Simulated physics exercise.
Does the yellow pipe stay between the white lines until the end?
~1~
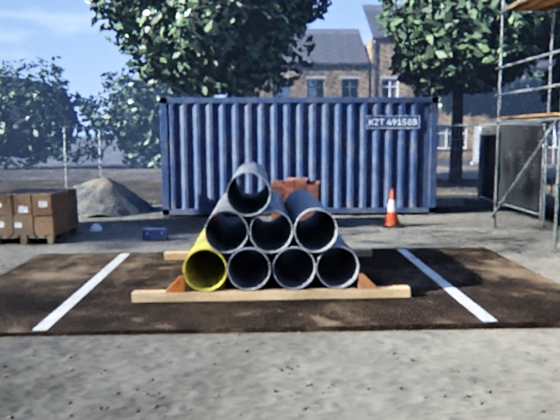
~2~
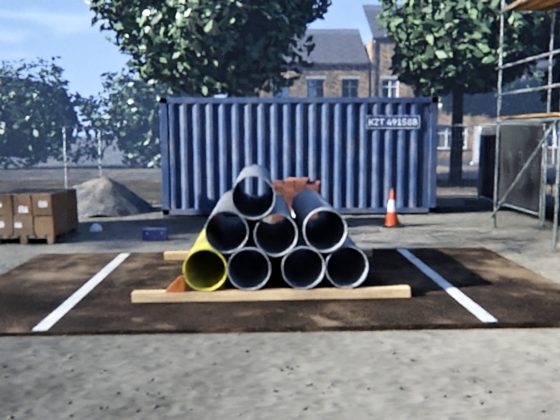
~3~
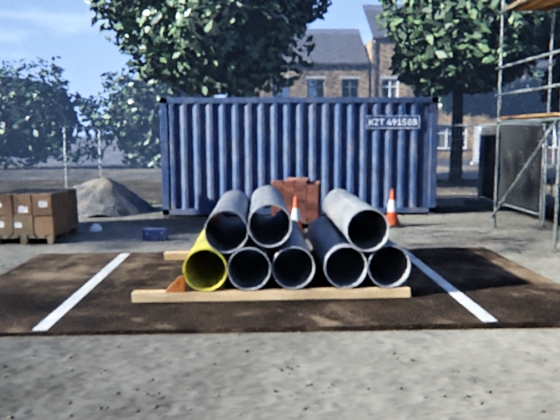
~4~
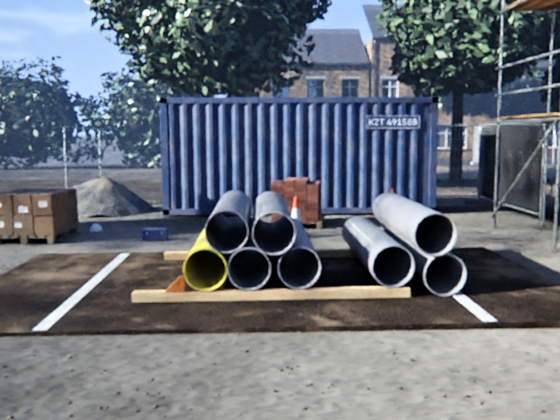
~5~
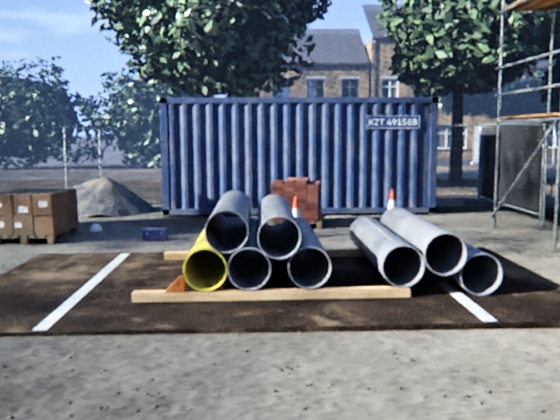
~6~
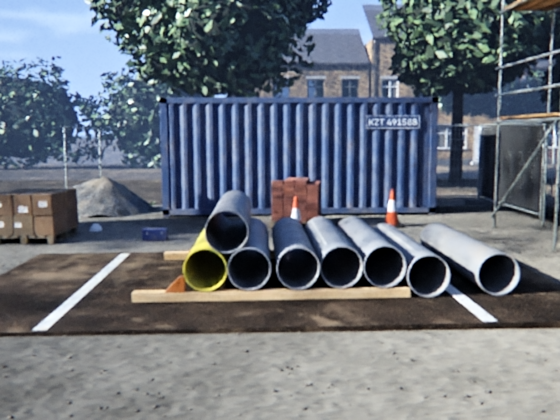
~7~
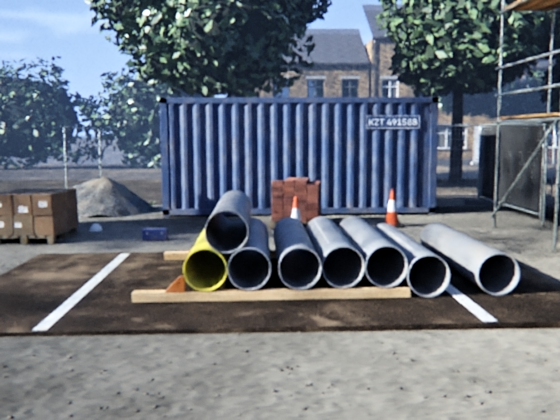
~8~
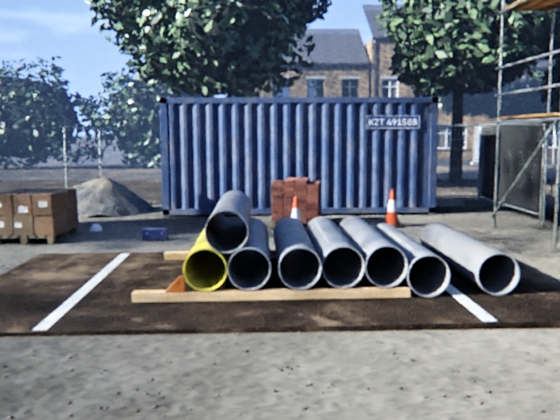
Yes, the yellow pipe stays at the left end of the wooden beam and never crosses a white line.
